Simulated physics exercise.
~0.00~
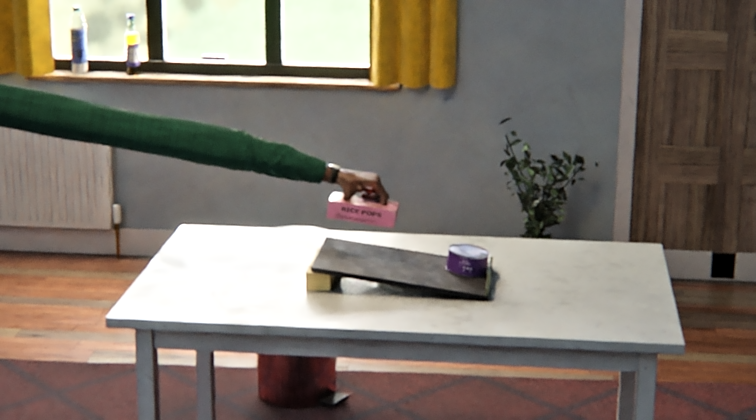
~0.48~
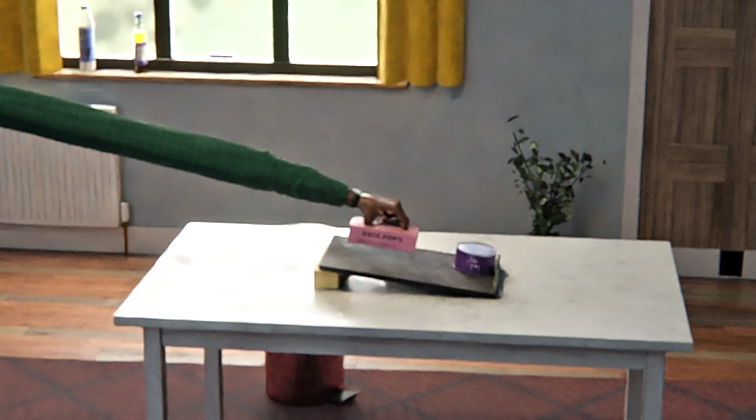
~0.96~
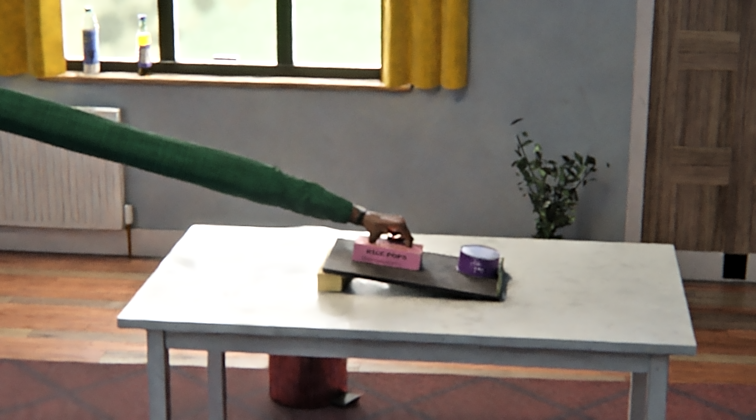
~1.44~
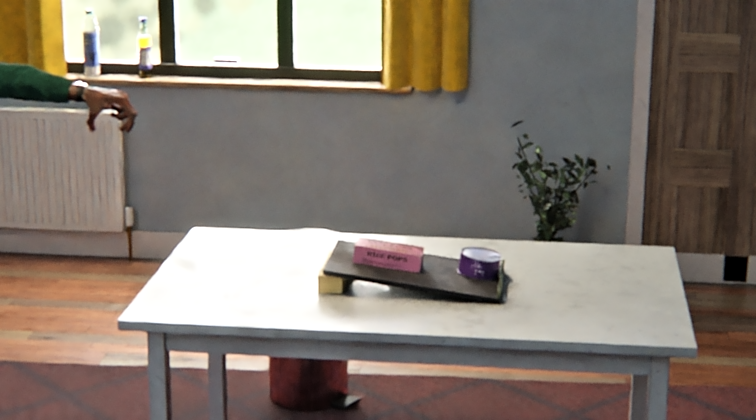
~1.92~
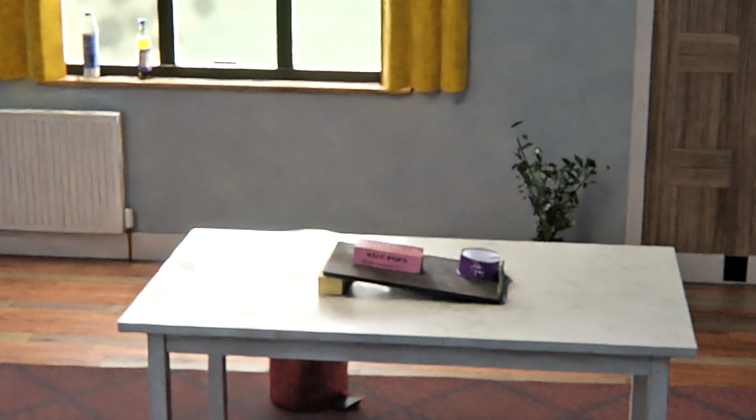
The pink packet is lowered by a hand onto a sloping board and stays put.
